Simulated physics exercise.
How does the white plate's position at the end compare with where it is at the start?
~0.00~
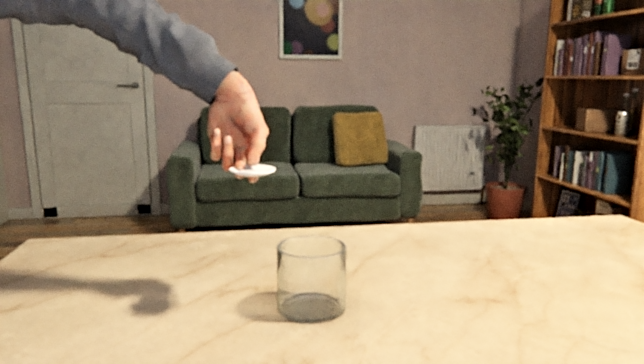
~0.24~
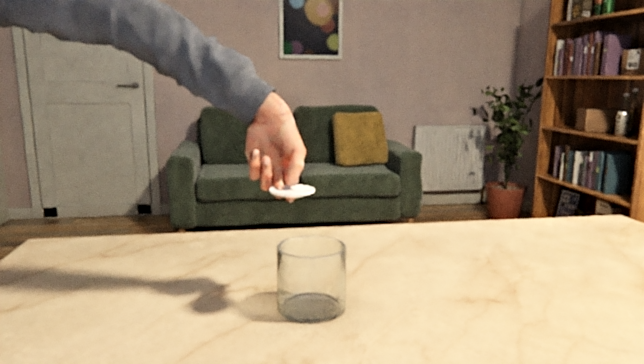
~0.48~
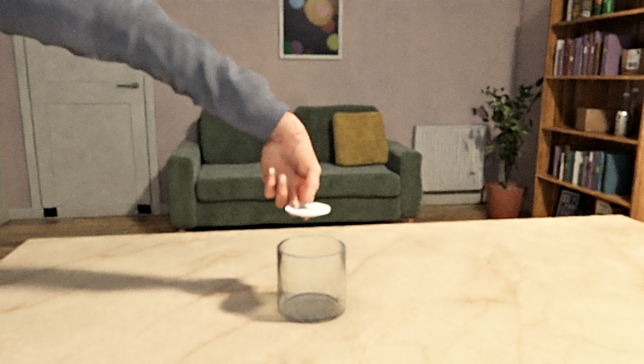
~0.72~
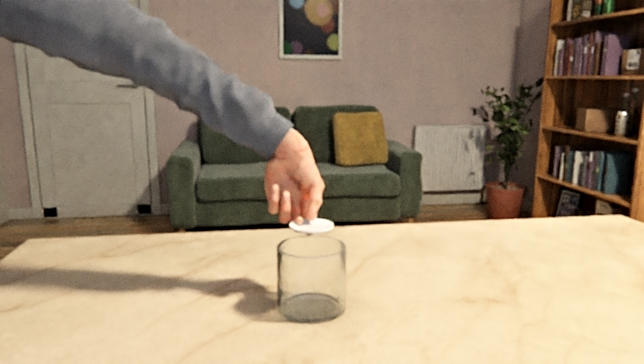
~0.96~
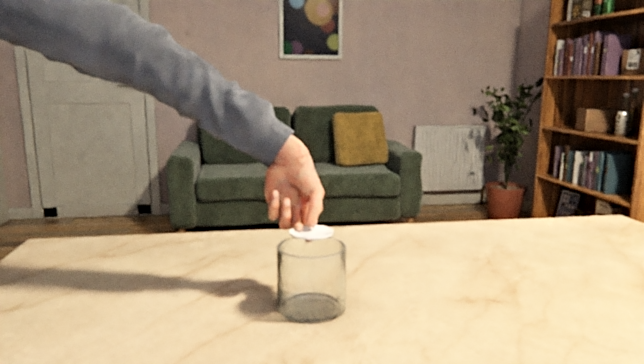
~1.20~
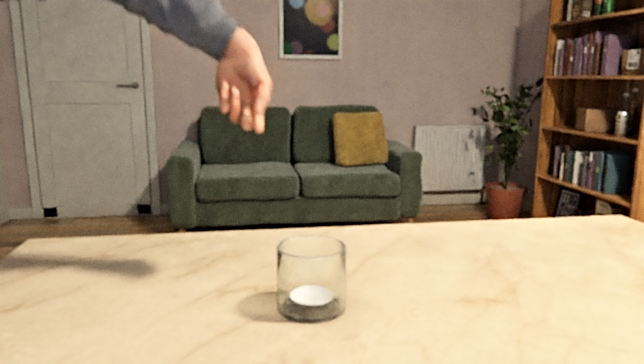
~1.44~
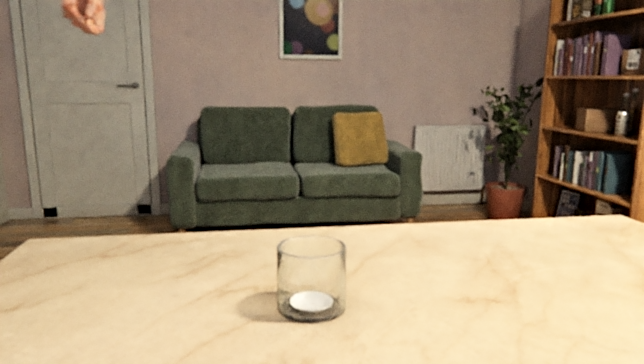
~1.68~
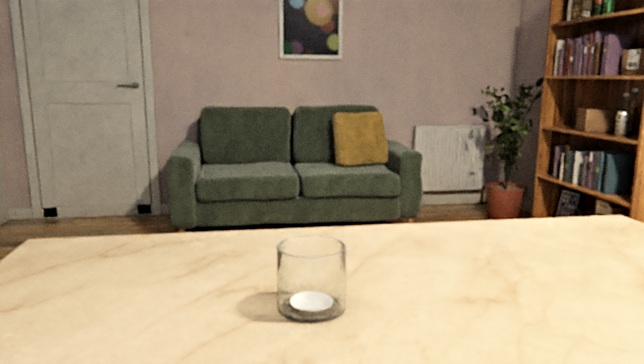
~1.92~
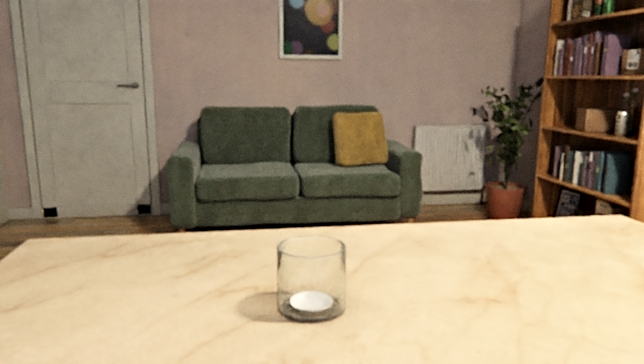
At the start the white plate is held in the hand, above and to the left of the glass. By the end it is lower and farther right, lying inside at the bottom of the glass.
